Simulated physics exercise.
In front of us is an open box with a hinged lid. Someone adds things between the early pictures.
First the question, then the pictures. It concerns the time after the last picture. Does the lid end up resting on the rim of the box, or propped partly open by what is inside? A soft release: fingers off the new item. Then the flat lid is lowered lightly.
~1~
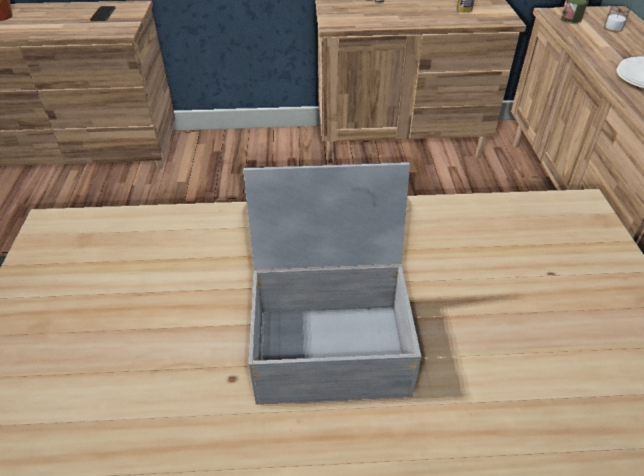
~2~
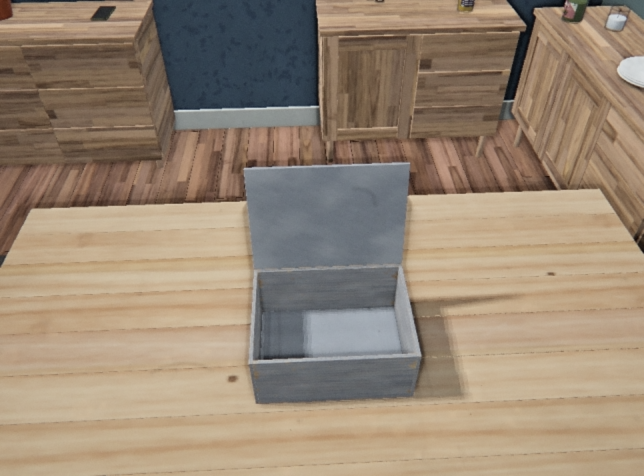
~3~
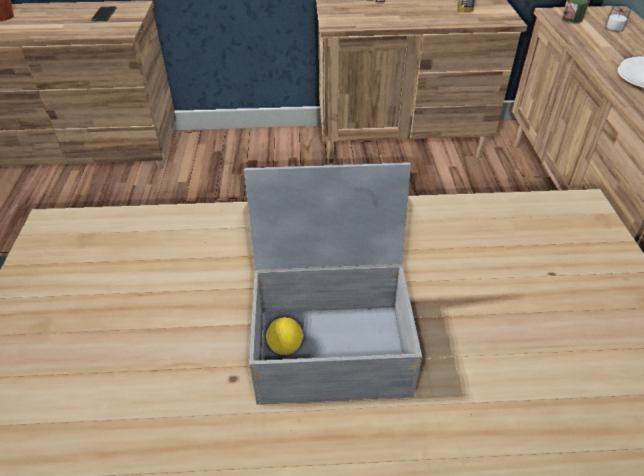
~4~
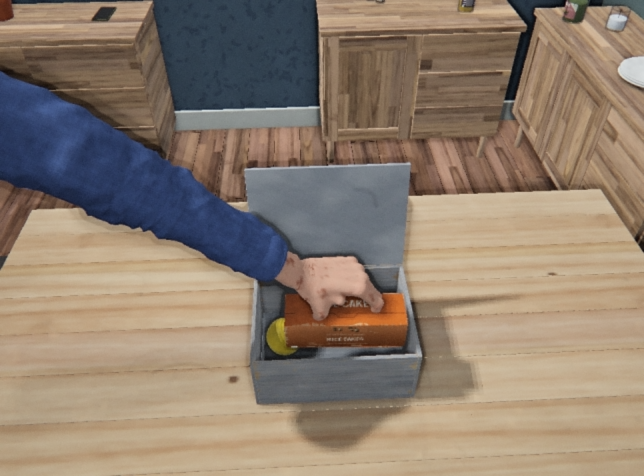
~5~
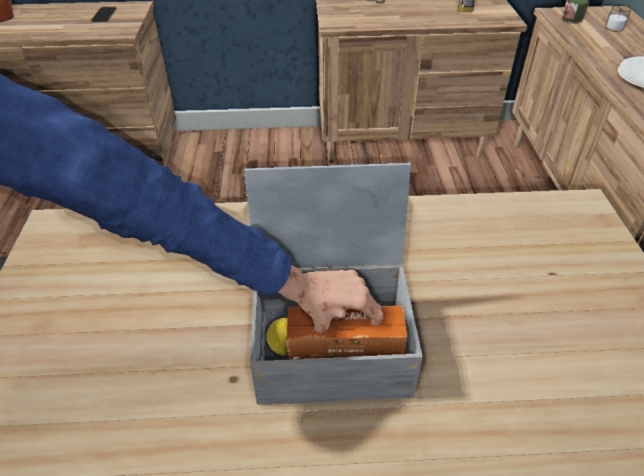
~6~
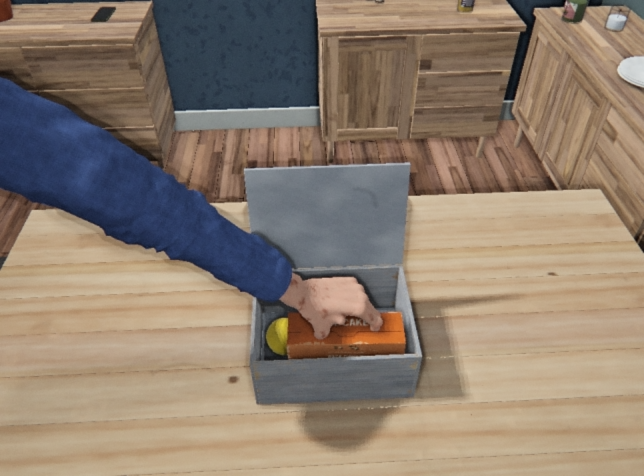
Sits flush.
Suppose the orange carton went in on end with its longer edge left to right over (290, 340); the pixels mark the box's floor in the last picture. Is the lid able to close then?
The lid goes all the way down.
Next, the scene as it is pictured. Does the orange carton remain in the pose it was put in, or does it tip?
By the end the orange carton has kept its angle.
Then, 1.20 s after the last picture, lid starting down; orange carton slid a little near (338, 361); yellow lemon rolled a little.
Then, 1.80 s after the last picture, lid 35° above the rim; orange carton slid a little near (338, 361); yellow lemon rolled a little.
At rest, lid shut; moved from the start, orange carton; yellow lemon in place. Seen from the same camera at the end, orange carton near (338, 362).
